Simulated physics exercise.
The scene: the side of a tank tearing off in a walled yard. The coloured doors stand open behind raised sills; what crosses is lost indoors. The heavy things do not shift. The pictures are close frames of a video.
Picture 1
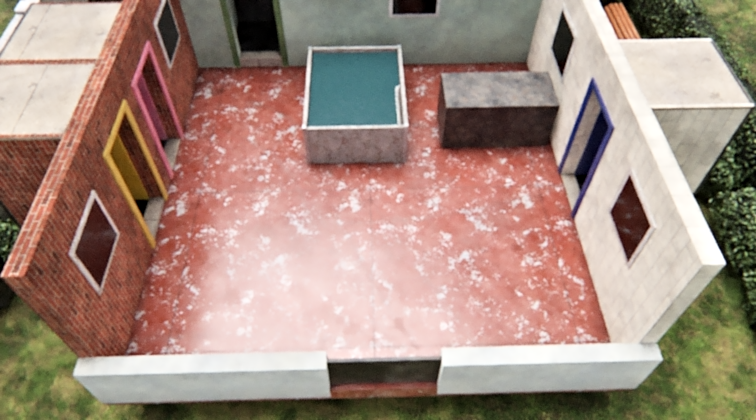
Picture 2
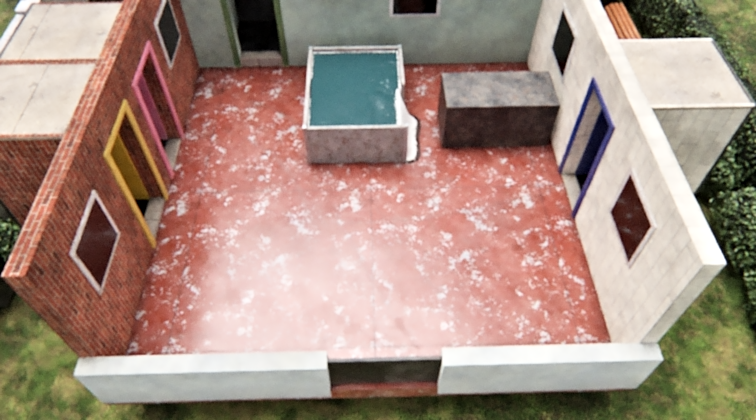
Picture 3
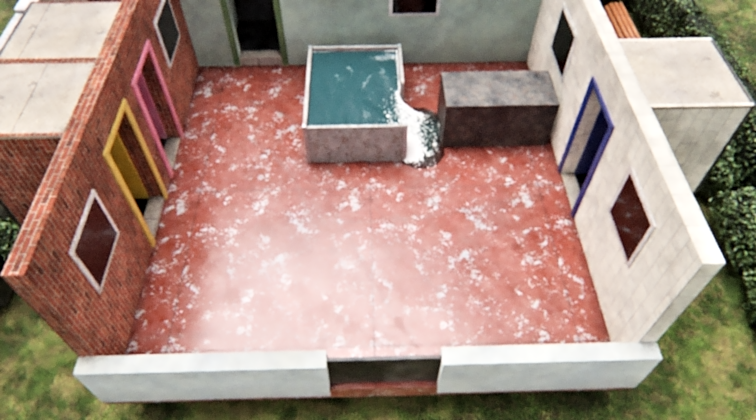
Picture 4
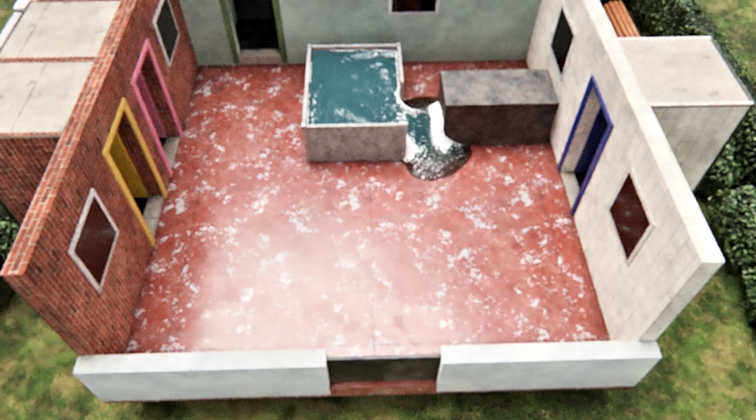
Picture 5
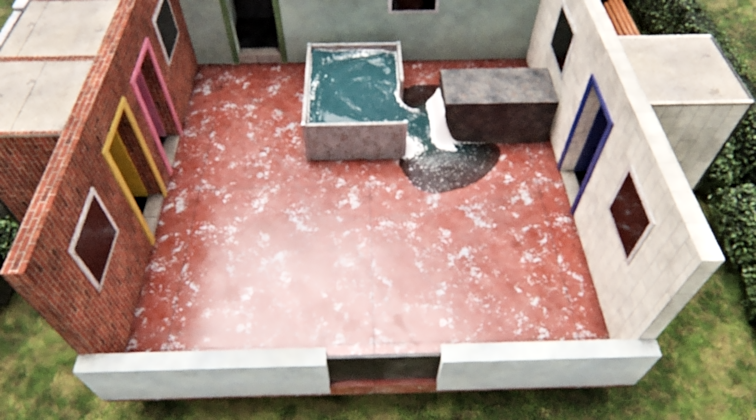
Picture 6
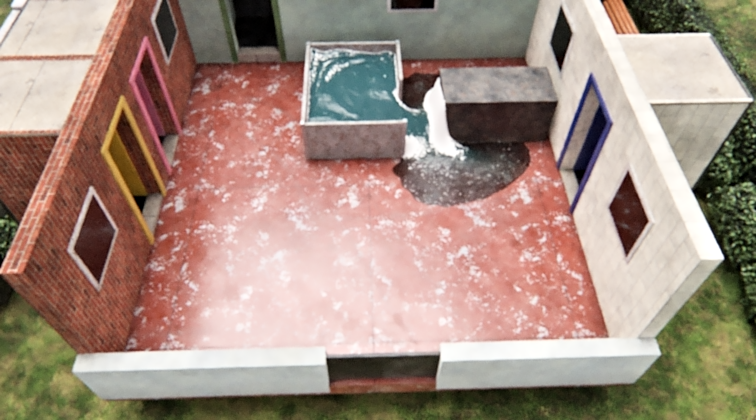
A walled yard with a mottled red and white floor is seen from high above, with grass outside its low front wall. A raised tank of teal water stands near the back beside a dark grey block, between a brick wall with yellow and pink doorways at left and a pale wall with a blue doorway at right. Water bursts from the tank's right side, foams against the block and spreads forward and rightward in a dark pool.
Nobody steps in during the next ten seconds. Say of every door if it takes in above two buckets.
In the end: The yellow door admits no more than that; the pink door admits no more than that; the green door admits no more than that; the blue door lets in a lot.
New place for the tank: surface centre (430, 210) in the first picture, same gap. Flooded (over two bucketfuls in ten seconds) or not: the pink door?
Pink door is over.
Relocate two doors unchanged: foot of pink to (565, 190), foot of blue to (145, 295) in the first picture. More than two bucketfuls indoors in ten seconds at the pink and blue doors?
In short: Pink door takes more, blue door goes over.
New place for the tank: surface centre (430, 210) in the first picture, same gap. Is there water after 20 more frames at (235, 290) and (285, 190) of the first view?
In turn: Wet, not flooded.
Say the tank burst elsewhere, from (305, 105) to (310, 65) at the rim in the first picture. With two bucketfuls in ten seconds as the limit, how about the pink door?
My reading: Pink goes over.
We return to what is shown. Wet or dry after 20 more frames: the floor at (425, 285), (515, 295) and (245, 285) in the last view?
One after the other: Flooded, awash, no water.
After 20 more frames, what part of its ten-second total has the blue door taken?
Close to 65 %.
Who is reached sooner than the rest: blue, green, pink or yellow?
It is the blue-painted one.
A moment on, water covers 25 % of the floor; the yellow door not reached, the pink door not reached, the green door not reached, the blue door under two buckets in.
Next, water covers 40 % of the floor; the yellow door not reached, the pink door not reached, the green door not reached, the blue door over two buckets in.
Then, water covers 50 % of the floor; the yellow door not reached, the pink door not reached, the green door wet at the sill, nothing in, the blue door far over two buckets in.
Later, water covers 75 % of the floor; the yellow door not reached, the pink door wet at the sill, nothing in, the green door wet at the sill, nothing in, the blue door far over two buckets in.
In the end, water covers 90 % of the floor; the yellow door wet at the sill, nothing in, the pink door wet at the sill, nothing in, the green door wet at the sill, nothing in, the blue door far over two buckets in.
